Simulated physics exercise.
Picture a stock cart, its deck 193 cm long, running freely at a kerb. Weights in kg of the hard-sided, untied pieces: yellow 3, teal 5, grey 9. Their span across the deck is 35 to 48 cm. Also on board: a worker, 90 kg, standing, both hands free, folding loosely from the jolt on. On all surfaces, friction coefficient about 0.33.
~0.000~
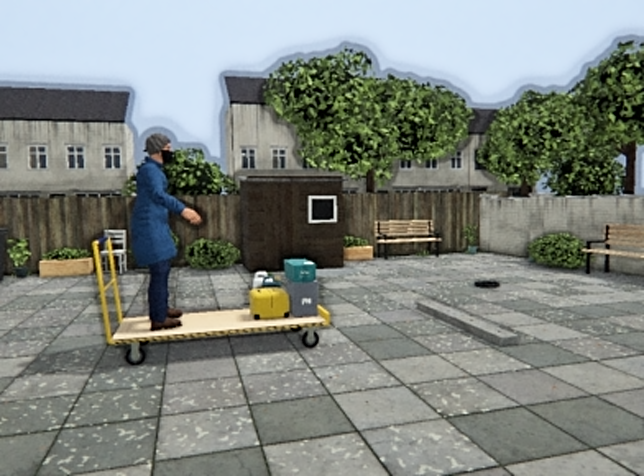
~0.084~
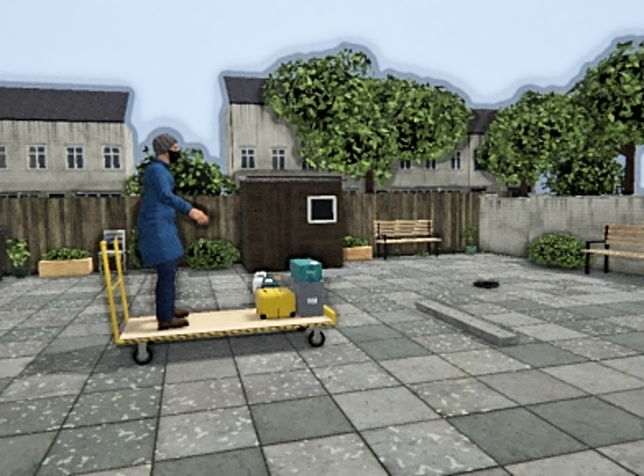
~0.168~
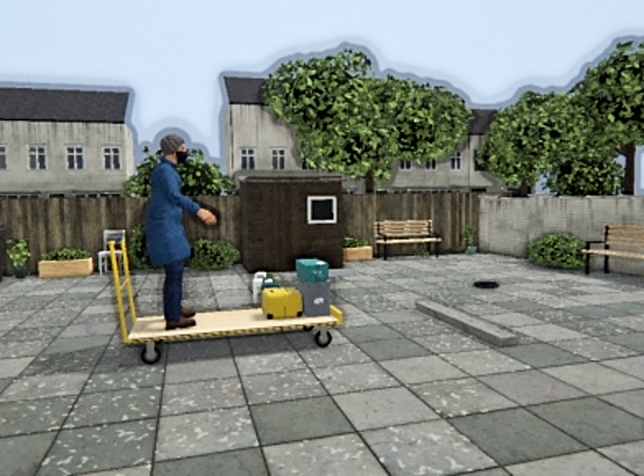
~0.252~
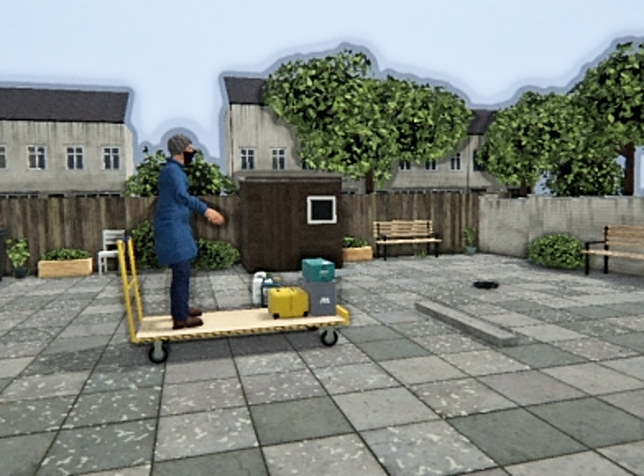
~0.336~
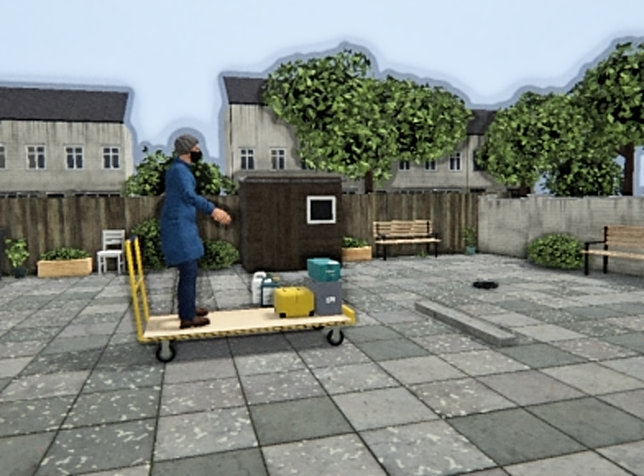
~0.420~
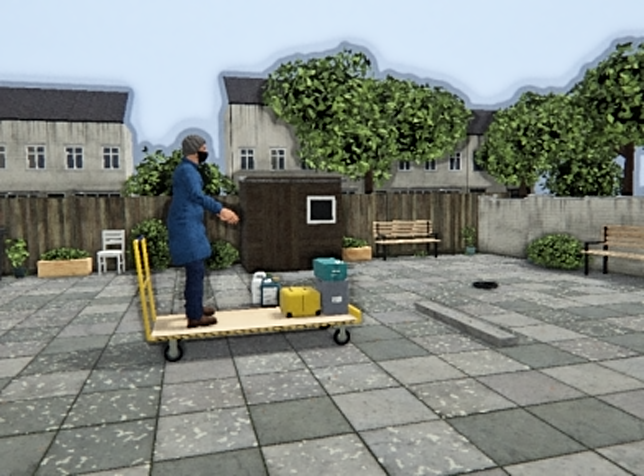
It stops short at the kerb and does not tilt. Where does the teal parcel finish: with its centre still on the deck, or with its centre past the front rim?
The teal parcel finishes still on the deck.
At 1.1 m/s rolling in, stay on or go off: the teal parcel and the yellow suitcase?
Lab note: Teal - leaves the load, yellow - remains loaded.
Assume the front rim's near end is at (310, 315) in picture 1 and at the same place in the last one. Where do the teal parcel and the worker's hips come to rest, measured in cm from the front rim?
The teal one would stop 60 cm past the front rim, and the hips 130 cm behind it.
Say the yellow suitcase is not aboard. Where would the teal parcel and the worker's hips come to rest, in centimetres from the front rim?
Outcome - teal: 10 cm behind rim; hips: 130 cm behind rim.
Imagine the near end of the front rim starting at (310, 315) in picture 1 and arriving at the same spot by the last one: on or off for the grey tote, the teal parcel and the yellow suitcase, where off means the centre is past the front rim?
Grey - kept, teal - dropped, yellow - kept.
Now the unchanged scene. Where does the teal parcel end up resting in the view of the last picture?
About (451, 263).
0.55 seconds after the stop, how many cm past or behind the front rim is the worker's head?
Position: Approx. 80 cm behind the front rim.
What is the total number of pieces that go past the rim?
A total of 0.
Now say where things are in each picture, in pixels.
In the first frame, teal parcel (300, 270), grey tote (302, 296), rim corner (328, 321); 165 cm short of the stop.
In the second frame, teal parcel (305, 270), grey tote (308, 296), rim corner (334, 321); 159 cm short of the stop.
In the third frame, teal parcel (312, 270), grey tote (314, 296), rim corner (341, 320); 152 cm short of the stop.
In the fourth frame, teal parcel (318, 270), grey tote (320, 296), rim corner (347, 320); 145 cm short of the stop.
In the fifth frame, teal parcel (323, 270), grey tote (326, 295), rim corner (353, 319); 138 cm short of the stop.
In the sixth frame, teal parcel (330, 269), grey tote (332, 295), rim corner (359, 319); 132 cm short of the stop. Speed about 0.8 m/s.
After 2.06 s the deck stops.
After 2.31 s the teal parcel is 9 cm behind the rim, tilted 0°, near (451, 263) in the last picture's view.
After 2.61 s the teal parcel is 9 cm behind the rim, tilted 0°, near (451, 263) in the last picture's view.
After 3.06 s the teal parcel is 9 cm behind the rim, tilted 0°, near (451, 263) in the last picture's view.
Final state at 4.0 s, nothing is past the rim; behind it, yellow suitcase, teal parcel, grey tote and the worker's hips.
